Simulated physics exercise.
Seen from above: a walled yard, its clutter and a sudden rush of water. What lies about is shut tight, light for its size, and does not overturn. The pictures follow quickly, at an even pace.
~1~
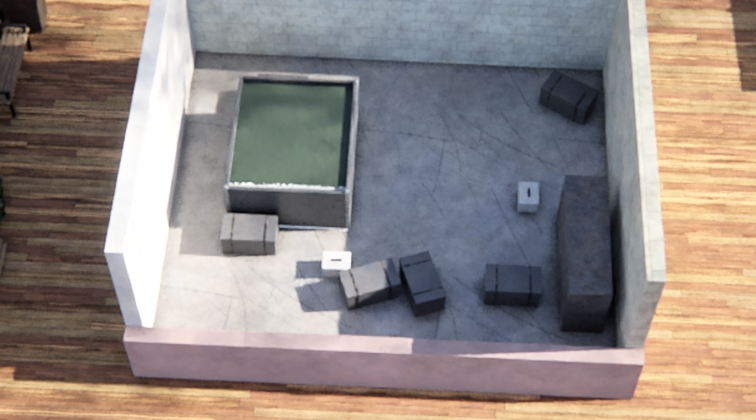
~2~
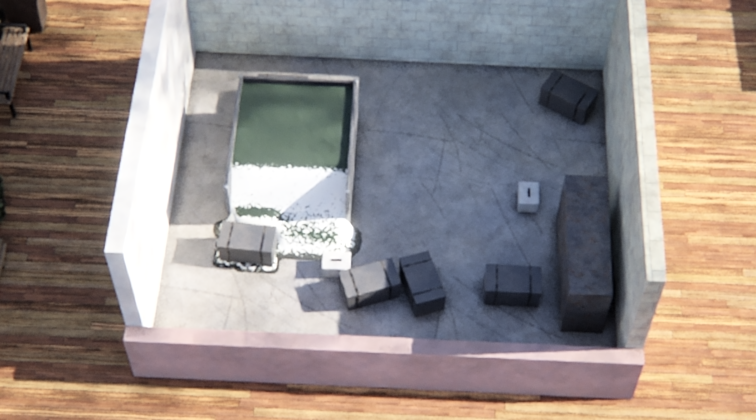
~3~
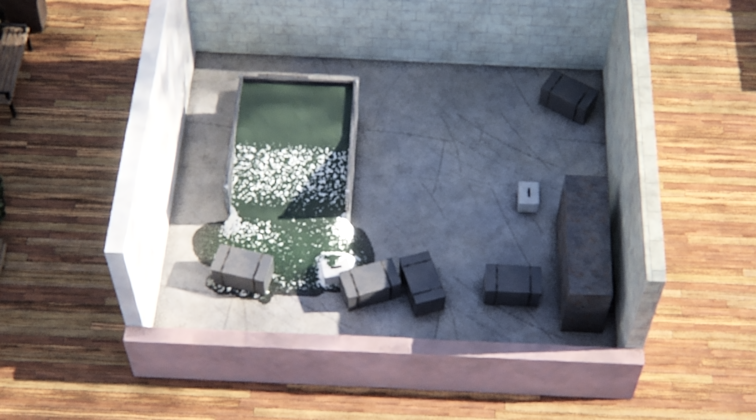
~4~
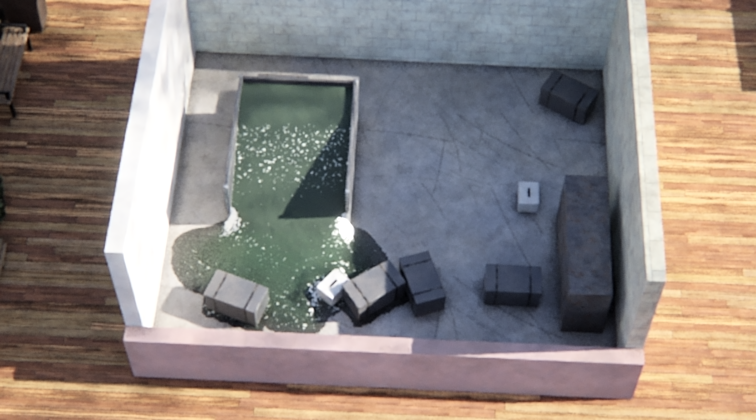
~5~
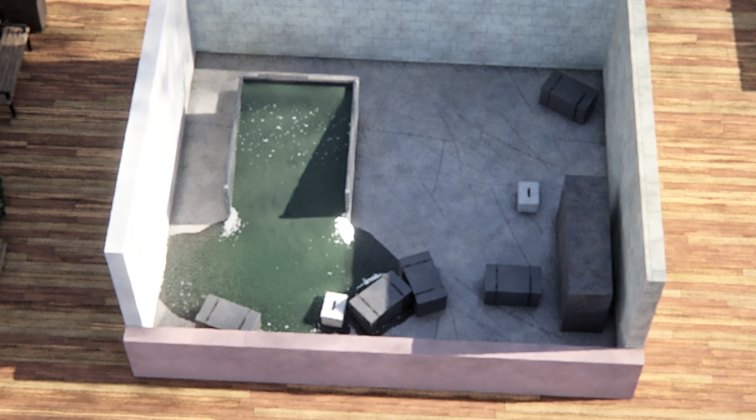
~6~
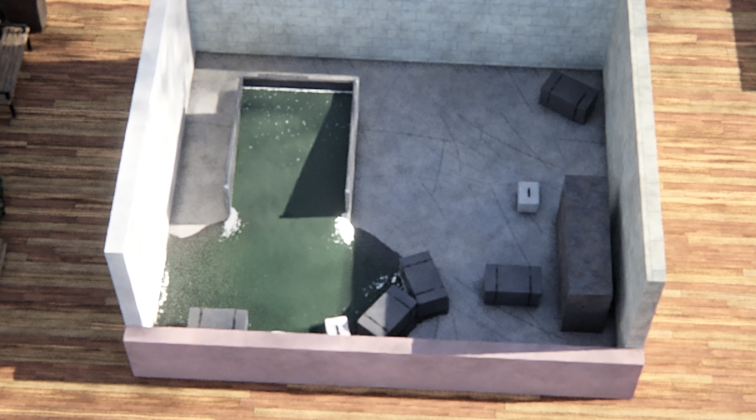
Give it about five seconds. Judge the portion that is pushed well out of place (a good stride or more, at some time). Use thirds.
That comes to at least two thirds.
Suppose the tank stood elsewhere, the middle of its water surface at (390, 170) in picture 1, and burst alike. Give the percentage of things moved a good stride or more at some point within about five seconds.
Roughly 100 per cent.
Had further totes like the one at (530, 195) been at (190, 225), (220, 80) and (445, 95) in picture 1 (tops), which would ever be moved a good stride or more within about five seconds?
One after the other: Moved that far, moved that far, no.
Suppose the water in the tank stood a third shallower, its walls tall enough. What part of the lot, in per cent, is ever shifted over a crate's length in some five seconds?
I make it 80 per cent.
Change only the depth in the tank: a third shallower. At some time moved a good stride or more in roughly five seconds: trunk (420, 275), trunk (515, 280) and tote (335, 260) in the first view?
In turn: Yes, shifted that much, moved that far.
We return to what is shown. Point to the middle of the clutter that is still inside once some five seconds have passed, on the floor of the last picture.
Around (444, 113).
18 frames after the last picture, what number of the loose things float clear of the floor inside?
That makes 4.
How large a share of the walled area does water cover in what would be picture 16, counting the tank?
Some 45 per cent.
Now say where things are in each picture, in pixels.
In the first frame, a trunk at (249, 227) rests on the ground; a tote at (336, 260), on the bottom; 0 of 8 have shifted.
In the second frame, a trunk at (247, 236), on the bottom, close to its start; a tote at (336, 260), on the bottom; 1 of 8 have shifted.
In the third frame, a trunk at (242, 263) rests on the ground, a stride from its start; a tote at (336, 267), on the bottom, close to its start; 2 of 8 have shifted.
In the fourth frame, a trunk at (236, 291) rests on the ground, a stride from its start; a tote at (334, 284) rests on the ground, a stride from its start; 3 of 8 have shifted.
In the fifth frame, a trunk at (228, 316) rests on the ground, far from its start; a tote at (334, 306), on the bottom, a stride from its start; 3 of 8 have shifted.
In the sixth frame, a trunk at (217, 323) rests on the ground, far from its start; a tote at (338, 330) rests on the ground, a stride from its start; 3 of 8 have shifted.
A moment on, 3 of 8 are well off their spots; 2 afloat.
Next, 4 of 8 are well off their spots; 3 afloat.
Later, 5 of 8 are well off their spots; 4 afloat.
In the end, 7 of 8 are well off their spots, and 7 have been at some point; 3 afloat.
